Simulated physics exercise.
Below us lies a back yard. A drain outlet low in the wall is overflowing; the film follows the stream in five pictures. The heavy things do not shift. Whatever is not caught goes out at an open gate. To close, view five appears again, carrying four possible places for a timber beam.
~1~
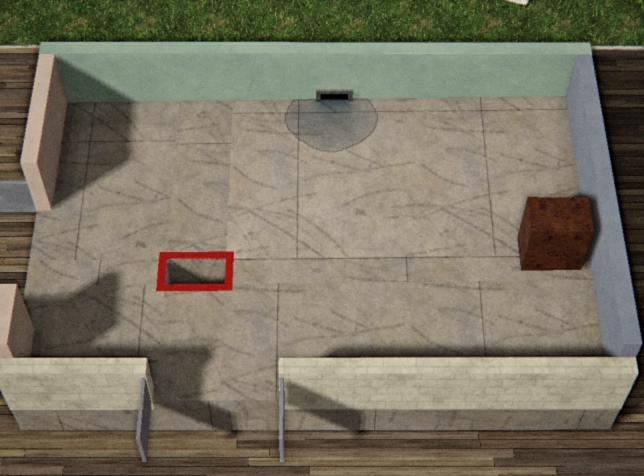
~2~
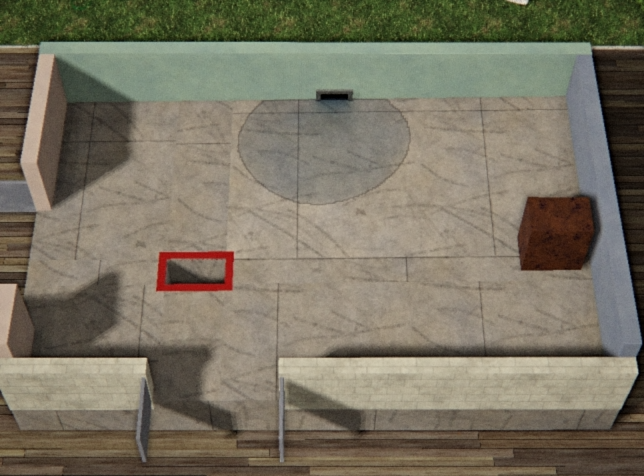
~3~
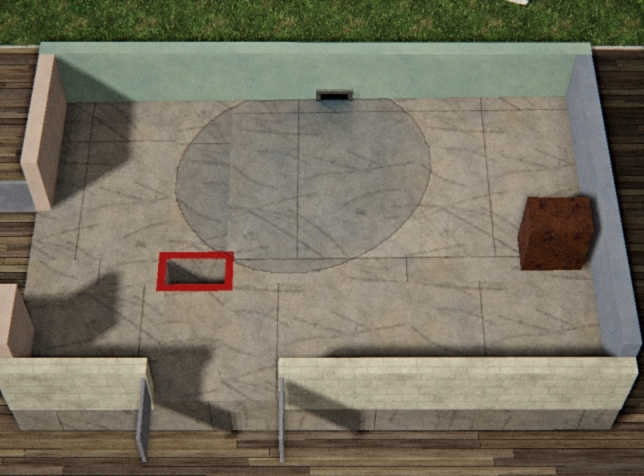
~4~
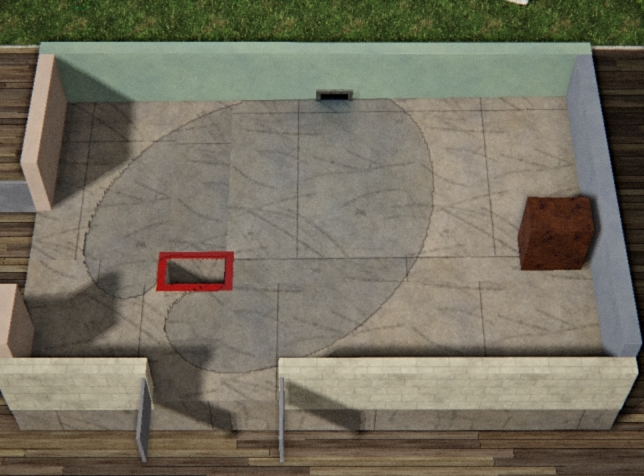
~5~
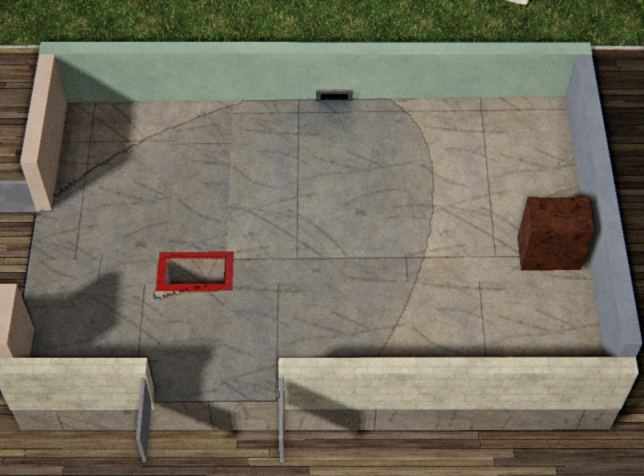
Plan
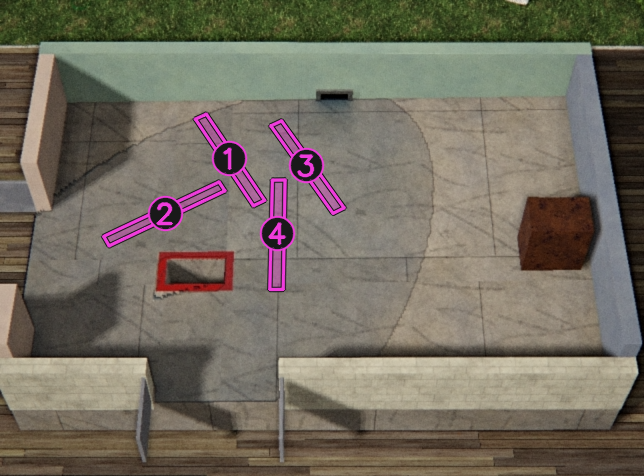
Water spreads from a small outlet in the green back wall, forming a rounded wet patch on the walled yard's stone floor. It widens toward the lower left, reaches the red-framed drain pit and flows around it, then covers the left side to the open gateways while the rusty block stays dry.
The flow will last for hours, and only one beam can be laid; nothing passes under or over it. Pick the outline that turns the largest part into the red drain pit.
Spot 2 does it best.
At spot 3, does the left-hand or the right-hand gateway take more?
The left gate.
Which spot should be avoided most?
3 it is.
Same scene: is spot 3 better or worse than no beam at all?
It is worse.
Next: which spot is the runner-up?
Here it is spot 1.
On the marked copy, 1 from (200, 116) to (259, 203); 2 from (106, 241) to (221, 186); 3 from (276, 123) to (338, 210); 4 from (276, 289) to (278, 180).
With 1, about 17 % of the stream goes into the red drain pit, about 83 % out by the gates.
With 2, about 29 % of the stream goes into the red drain pit, about 71 % out by the gates.
With 3, next to none of the stream goes into the red drain pit, about 99 % out by the gates.
With 4, about 10 % of the stream goes into the red drain pit, about 90 % out by the gates.
